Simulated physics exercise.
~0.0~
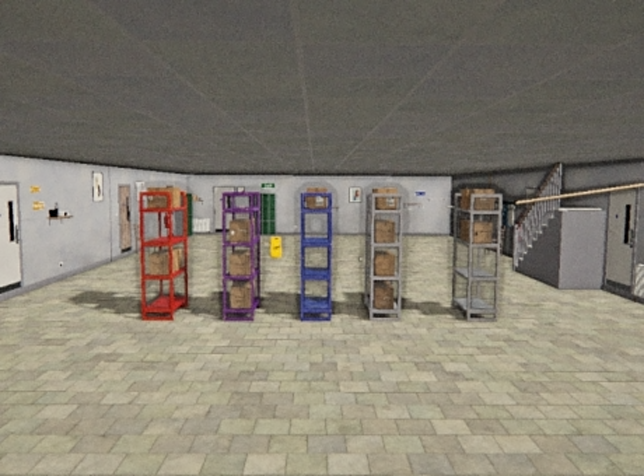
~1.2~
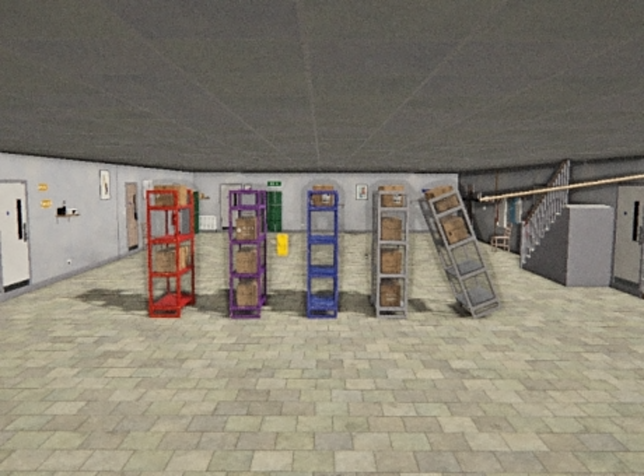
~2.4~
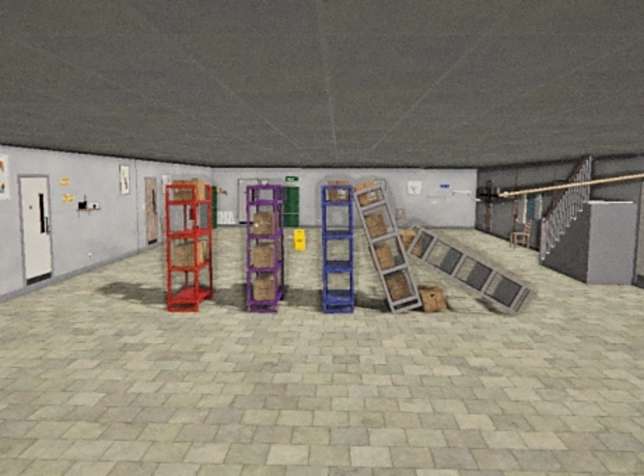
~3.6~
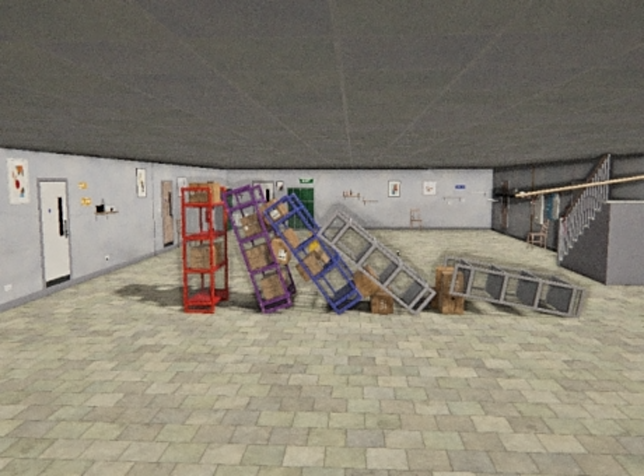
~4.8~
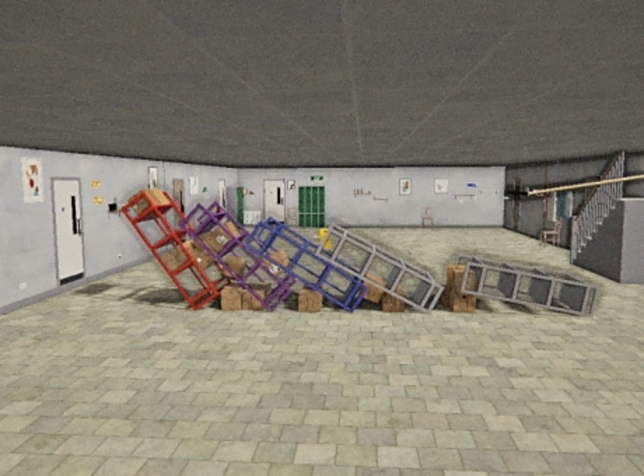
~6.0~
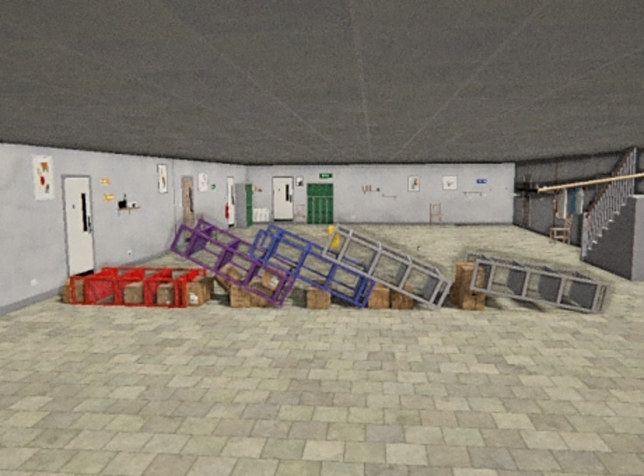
Five open shelf units stacked with boxes stood in a row until the rightmost grey one tipped left, toppling the other grey, blue, purple and red units in turn, spilling boxes and leaving the red one flat and the middle three leaning in a heap.
